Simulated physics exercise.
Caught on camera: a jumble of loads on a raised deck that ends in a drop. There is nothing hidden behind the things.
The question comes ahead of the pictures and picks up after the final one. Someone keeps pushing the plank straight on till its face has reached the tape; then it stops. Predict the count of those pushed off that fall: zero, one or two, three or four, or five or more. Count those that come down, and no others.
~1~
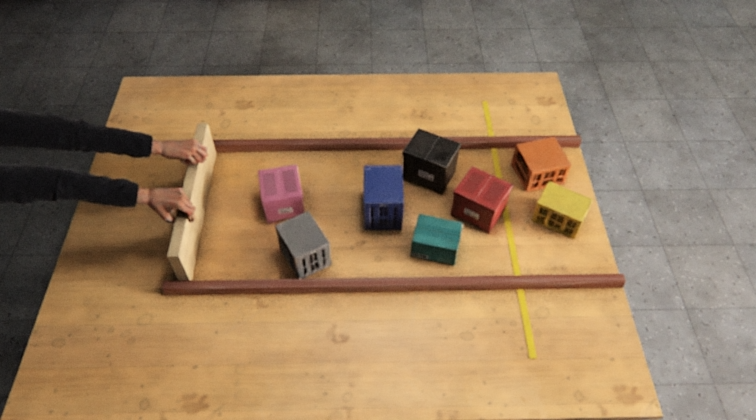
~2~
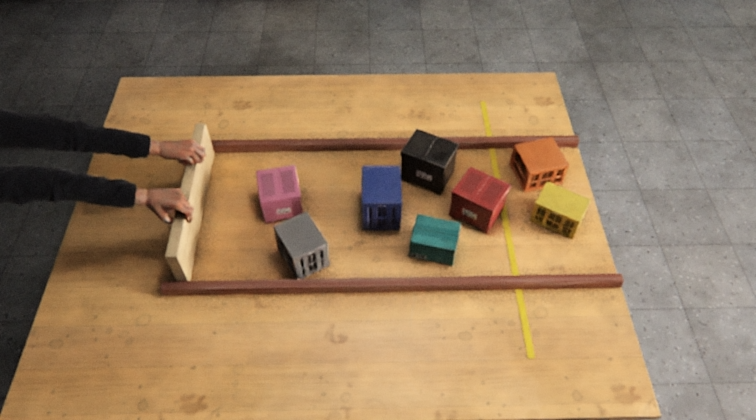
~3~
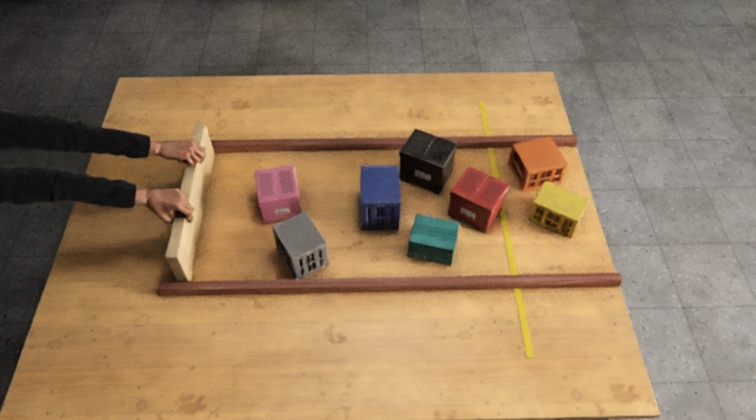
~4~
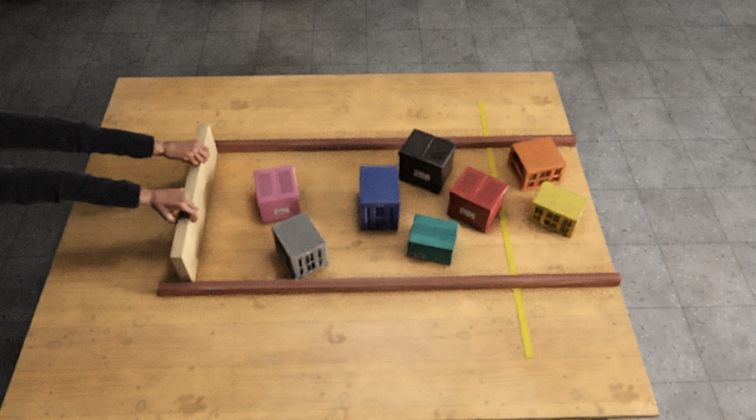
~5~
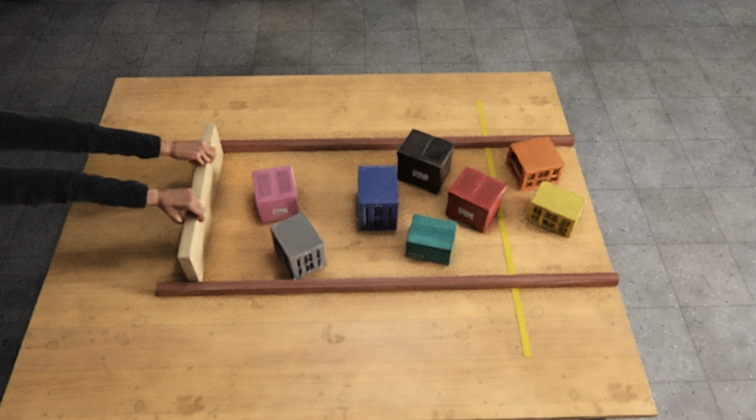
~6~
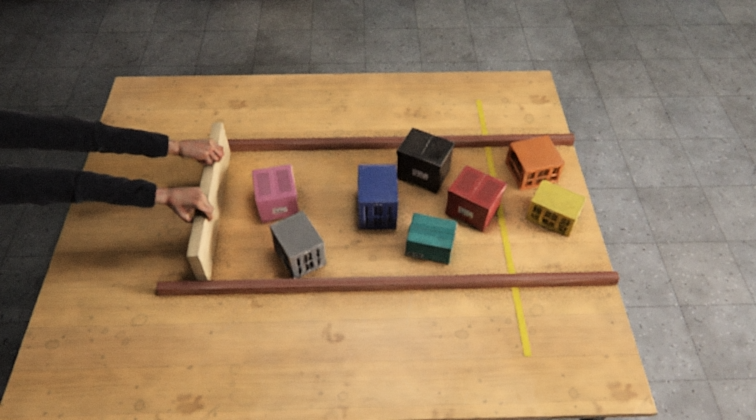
Seems the ones that don't stay up number one or at most two, for sure.
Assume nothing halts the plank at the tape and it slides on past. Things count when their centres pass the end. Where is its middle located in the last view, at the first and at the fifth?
First at (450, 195), next at (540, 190).
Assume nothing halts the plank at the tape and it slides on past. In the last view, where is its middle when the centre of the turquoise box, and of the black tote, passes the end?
About (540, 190), and about (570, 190) for the other.
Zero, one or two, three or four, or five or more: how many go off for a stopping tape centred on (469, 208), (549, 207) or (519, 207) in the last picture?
Well, in the order given, it's one to two, five or over and one to two.
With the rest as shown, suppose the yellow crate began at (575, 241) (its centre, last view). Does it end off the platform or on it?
Put there, it simply leaves the top.
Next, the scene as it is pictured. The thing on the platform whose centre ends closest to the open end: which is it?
The one is the orange crate.
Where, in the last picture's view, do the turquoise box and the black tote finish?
You'll see the turquoise box at (568, 233), with the black tote at (518, 151).
Soon after, none off yet; yellow crate at rest near (556, 208); orange crate at rest near (534, 163); red tote at rest near (475, 199).
Then, none off yet; yellow crate at rest near (556, 208); orange crate at rest near (534, 163); red tote moved a little near (484, 198).
Further on, none off yet; yellow crate moved about its own width near (596, 210); orange crate at rest near (536, 161); red tote moved well along near (551, 195).
By the end, the number that fall off is one or two; fallen, red tote and yellow crate.
